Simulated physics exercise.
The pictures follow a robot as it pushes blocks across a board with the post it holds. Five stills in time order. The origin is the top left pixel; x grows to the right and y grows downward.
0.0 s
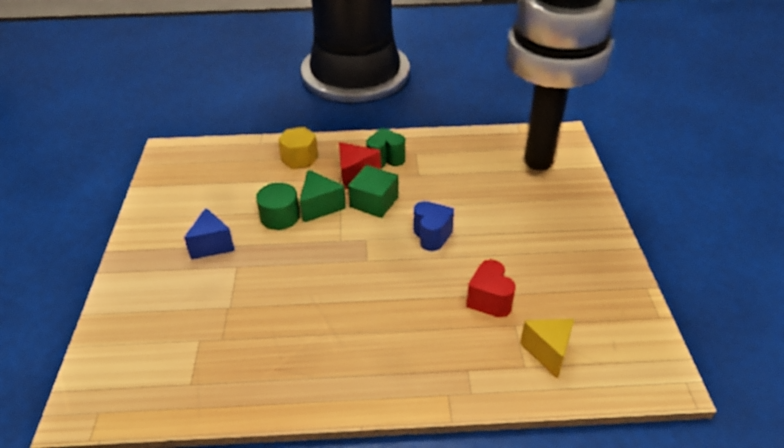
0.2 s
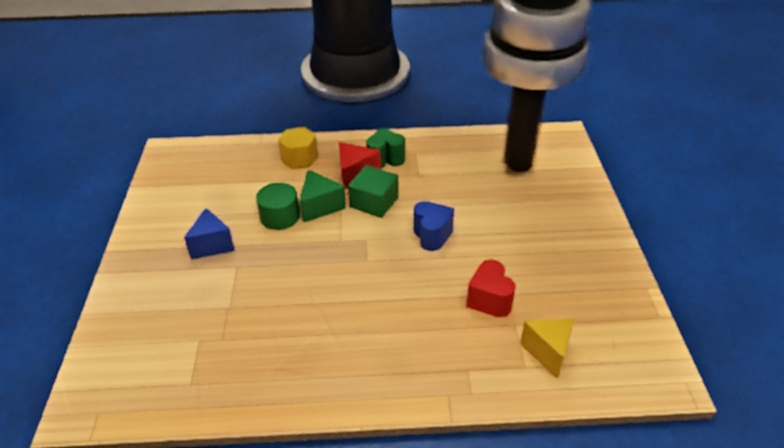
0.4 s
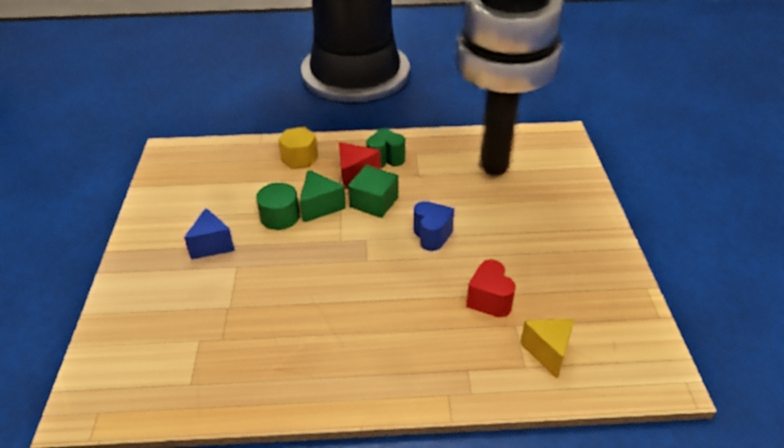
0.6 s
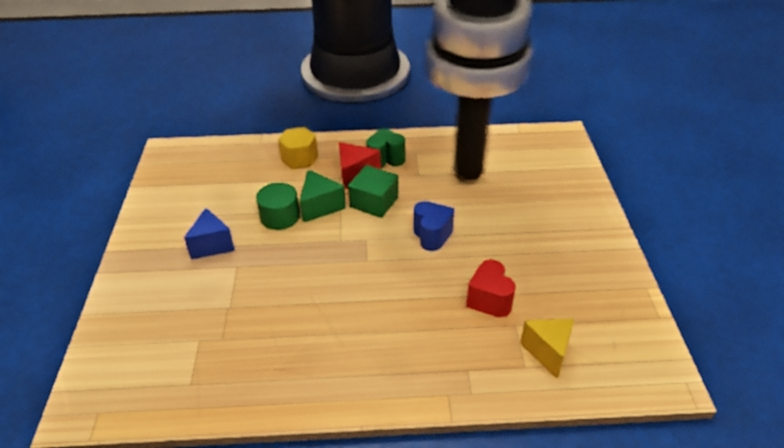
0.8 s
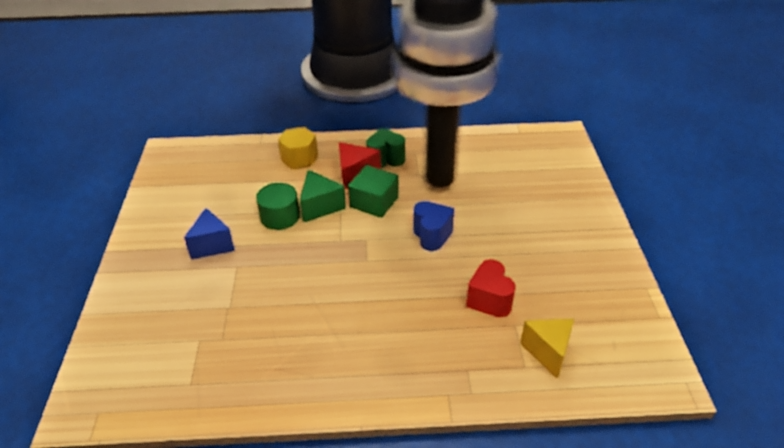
Black robotic post gliding left across the far side of a wooden board, while the scattered coloured blocks stay still.
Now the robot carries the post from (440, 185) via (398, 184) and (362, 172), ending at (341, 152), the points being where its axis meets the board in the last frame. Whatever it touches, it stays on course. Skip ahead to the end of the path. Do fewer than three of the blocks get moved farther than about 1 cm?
The answer is yes.
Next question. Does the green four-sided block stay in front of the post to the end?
No, that is not what happens.
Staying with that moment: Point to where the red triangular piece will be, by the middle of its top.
Close to (318, 145).
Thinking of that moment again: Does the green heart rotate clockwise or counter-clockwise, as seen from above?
It turns clockwise.
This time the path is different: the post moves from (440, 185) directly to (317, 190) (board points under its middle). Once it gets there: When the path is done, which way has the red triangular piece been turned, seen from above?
From above, clockwise.
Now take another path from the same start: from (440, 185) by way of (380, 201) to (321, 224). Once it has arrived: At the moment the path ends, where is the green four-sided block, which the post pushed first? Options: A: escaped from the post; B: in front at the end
B (in front at the end)
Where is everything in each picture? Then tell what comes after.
The first picture shows post's lower end at (538, 162); yellow hexagonal block at (297, 137); red triangular piece at (354, 153); green four-sided block at (374, 180); green heart at (385, 138).
The second picture shows post at (518, 164); blocks still.
The third picture shows post at (495, 167); blocks still.
The fourth picture shows post at (469, 172); blocks still.
The fifth picture shows post at (440, 179); yellow hexagonal block at (297, 137); red triangular piece at (354, 153); green four-sided block at (374, 180); green heart at (385, 138).
The first path, step by step. One third of the way, post at (397, 178); nothing pushed yet.
Two thirds of the way, post at (361, 165); red triangular piece at (332, 148), turned 40° anticlockwise; green heart at (385, 136), turned 15° clockwise.
At the end, post at (341, 146); yellow hexagonal block at (293, 137), turned 15° clockwise; red triangular piece at (318, 145), turned 80° anticlockwise; green four-sided block still; green heart at (385, 135), turned 20° clockwise.
